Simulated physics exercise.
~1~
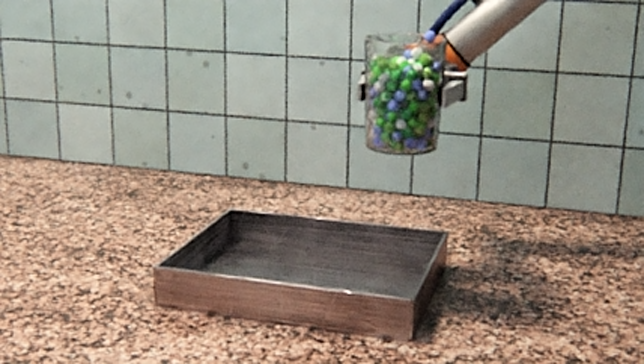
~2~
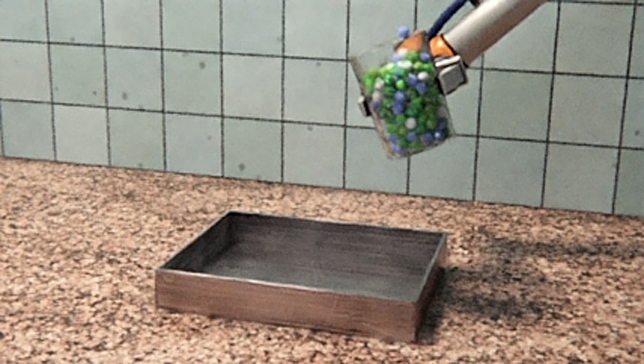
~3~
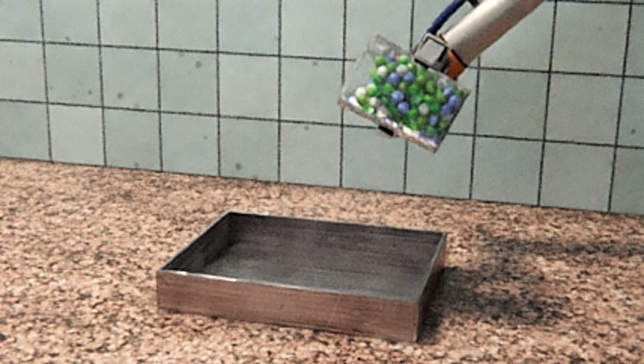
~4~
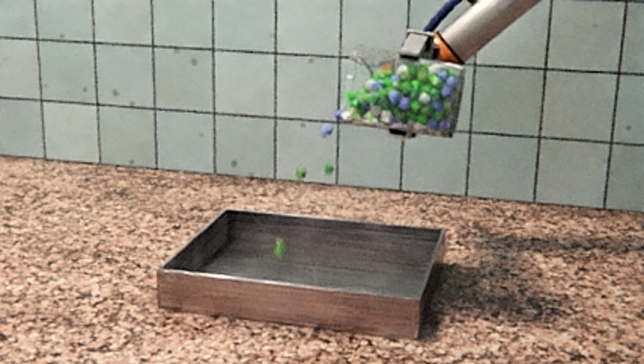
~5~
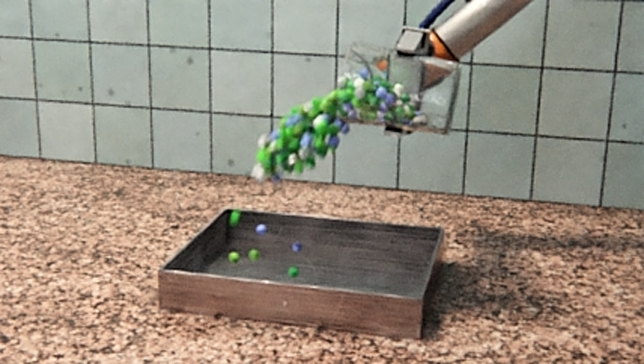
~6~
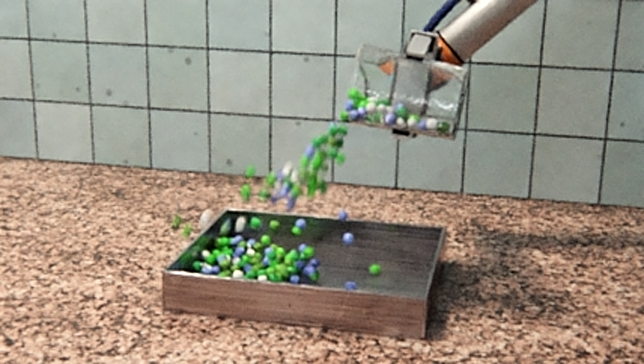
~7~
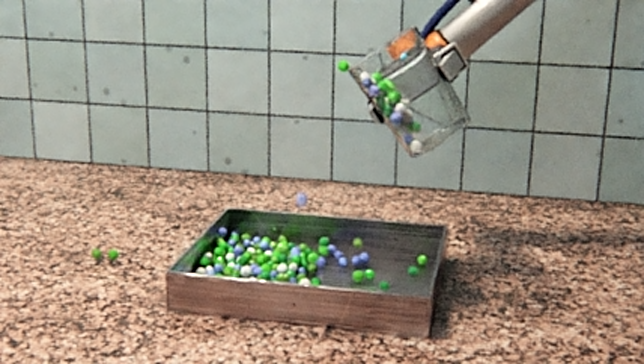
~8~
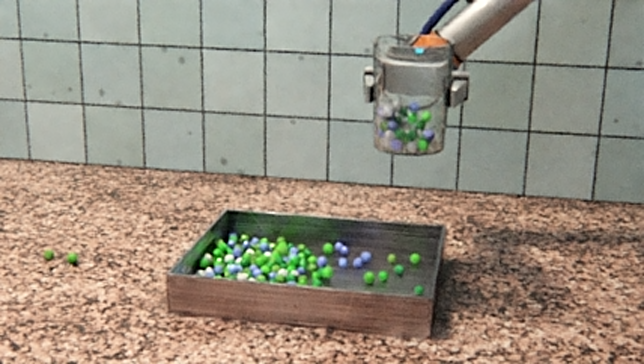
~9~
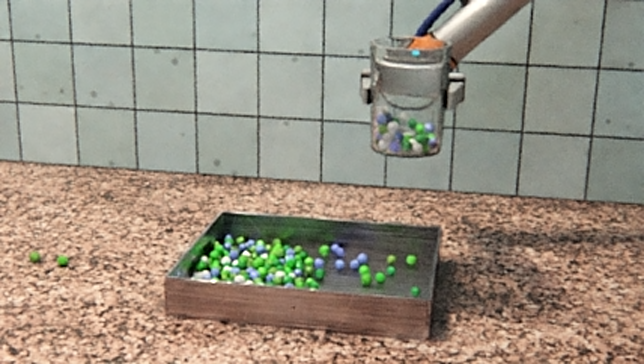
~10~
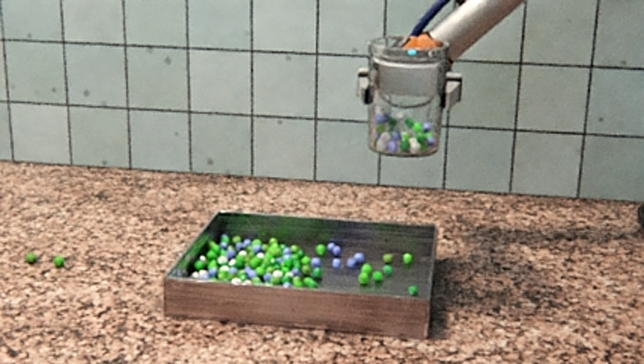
At first, a robot gripper holds a clear tumbler full of green, blue and white round sweets above and behind a shallow, dark rectangular tray on a speckled tabletop. The gripper tips the tumbler to the left until it lies on its side, and a few sweets drop out. Then a thick stream pours down into the tray, piling up mostly toward its left side while some roll to the right. The gripper turns the tumbler upright again with a small share still inside. Finally, most sweets rest in the tray, and two green ones lie on the tabletop to its left.
